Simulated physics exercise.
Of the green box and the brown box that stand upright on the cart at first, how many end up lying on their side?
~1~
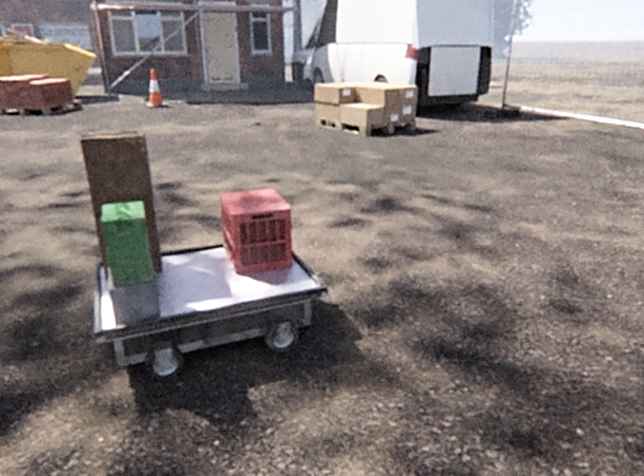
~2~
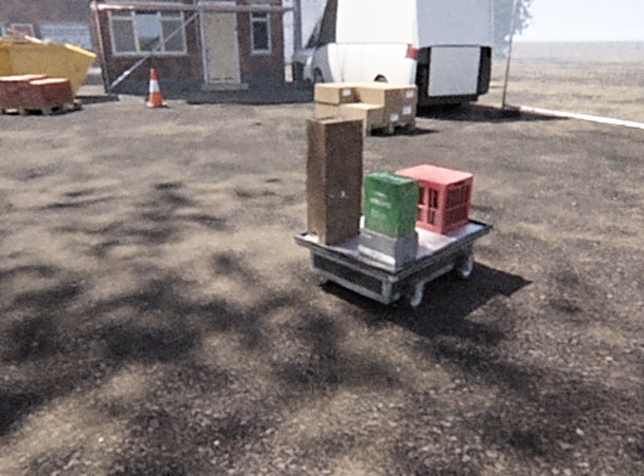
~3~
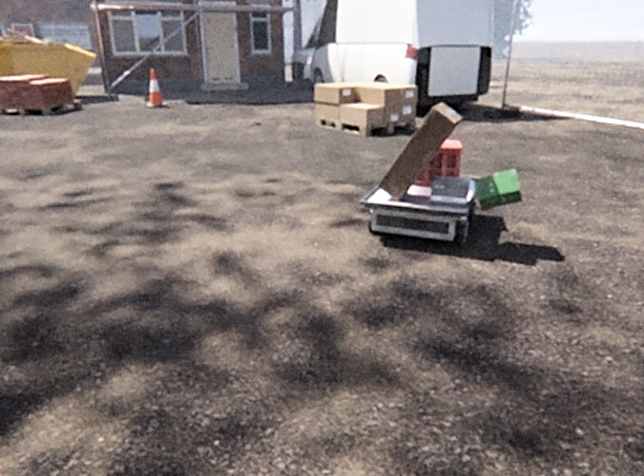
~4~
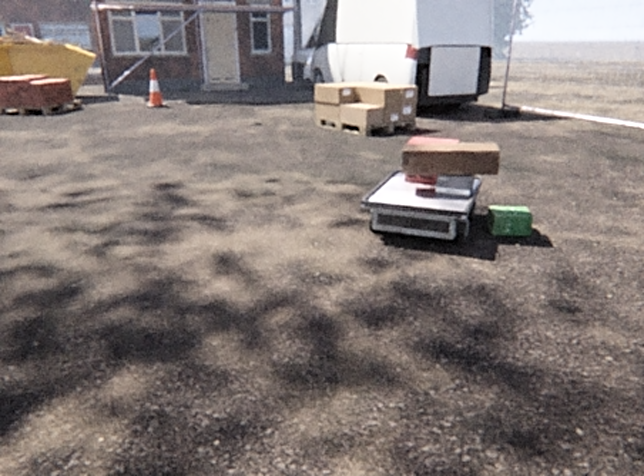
Two of them do. The green box ends on its side on the ground beside the cart, and the brown box ends on its side on top of the load.
